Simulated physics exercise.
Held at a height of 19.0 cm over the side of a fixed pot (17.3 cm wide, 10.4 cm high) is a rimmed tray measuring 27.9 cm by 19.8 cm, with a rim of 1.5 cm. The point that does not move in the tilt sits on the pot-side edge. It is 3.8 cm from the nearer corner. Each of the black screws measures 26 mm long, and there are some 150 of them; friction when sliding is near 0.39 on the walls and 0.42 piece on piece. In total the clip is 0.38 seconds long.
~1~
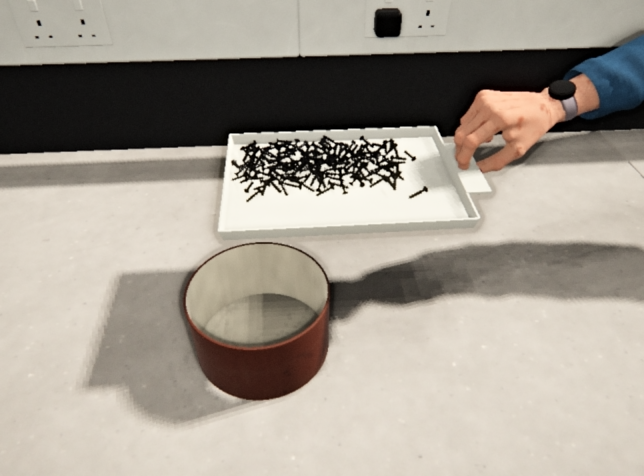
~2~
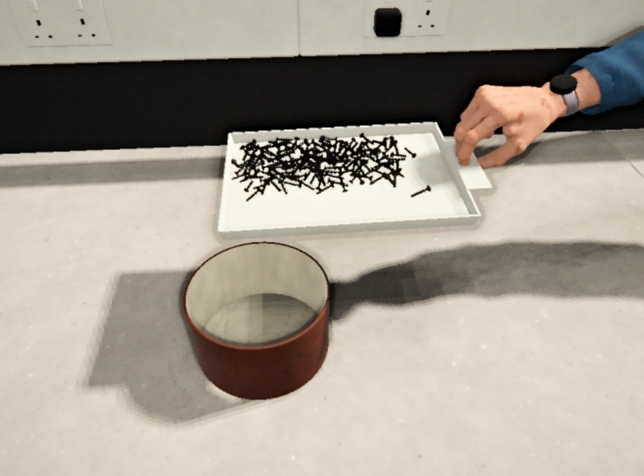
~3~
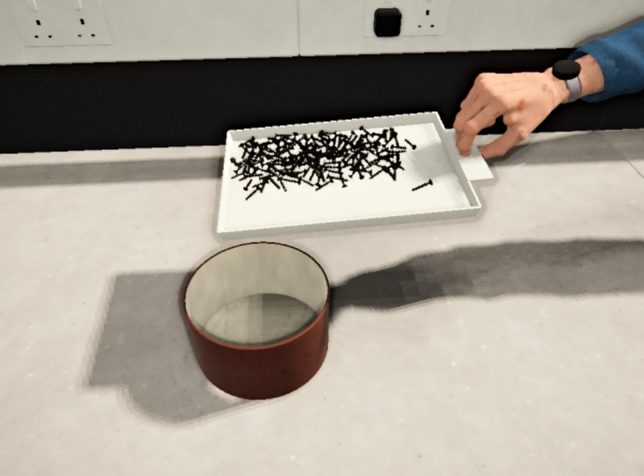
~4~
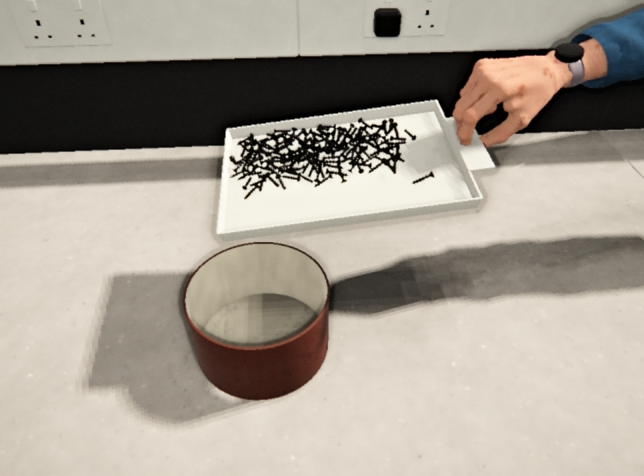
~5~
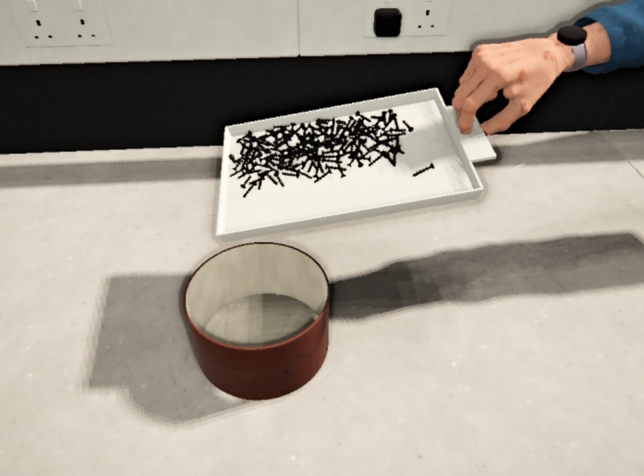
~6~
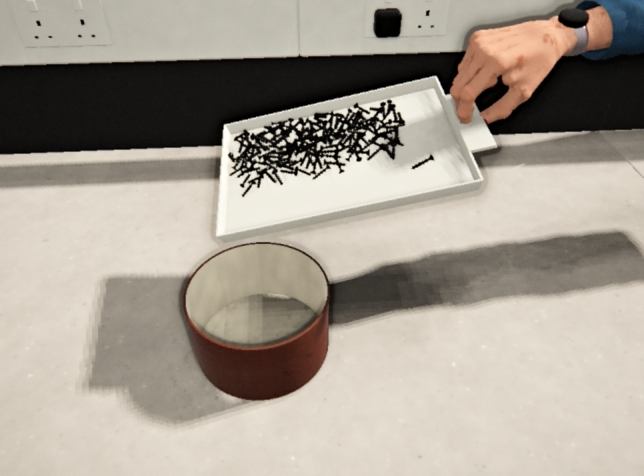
A hand in a blue sleeve, wearing a dark watch, grips the tab on the right end of a shallow white tray scattered with black screws. The tray rests on a pale grey worktop below wall sockets, behind an open reddish-brown pot, seen from slightly above by a still camera. The hand steadily raises the tray's right end, tilting it toward the left front corner, while the screws barely shift.
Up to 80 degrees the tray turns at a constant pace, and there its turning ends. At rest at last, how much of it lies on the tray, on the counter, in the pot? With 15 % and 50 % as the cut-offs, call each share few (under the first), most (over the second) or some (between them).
My estimate: Tray: Few, counter: Some, pot: Most.
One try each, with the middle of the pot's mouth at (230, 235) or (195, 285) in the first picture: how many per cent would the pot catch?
I'd say close to 25 percent for the first spot and 95 percent for the second.
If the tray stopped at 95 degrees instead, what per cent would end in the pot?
You'd end up with some 75 % in the pot.
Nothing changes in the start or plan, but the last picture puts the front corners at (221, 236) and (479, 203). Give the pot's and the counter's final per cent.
Pot 100 % / counter 0 %.
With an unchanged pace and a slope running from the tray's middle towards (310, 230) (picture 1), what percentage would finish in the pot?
That would be close to 95 per cent.
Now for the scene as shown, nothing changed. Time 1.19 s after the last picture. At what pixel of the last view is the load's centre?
Estimated load position: Around (218, 180).
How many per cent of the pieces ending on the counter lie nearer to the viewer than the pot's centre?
Near 30 in a hundred.
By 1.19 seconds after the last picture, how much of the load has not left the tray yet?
Of the load, some 90 percent.
Then, 0.72 s after the last picture, tilt 45 degrees; the tray holds 100 %, the pot 0 %.
Then, 1.19 s after the last picture, tilt 65 degrees; the tray holds 90 %, the pot 5 %.
Then, 1.74 s after the last picture, tilt 80 degrees; the tray holds 35 %, the pot 15 %.
In the end, tray 0 %, counter 40 %, pot 60 %.
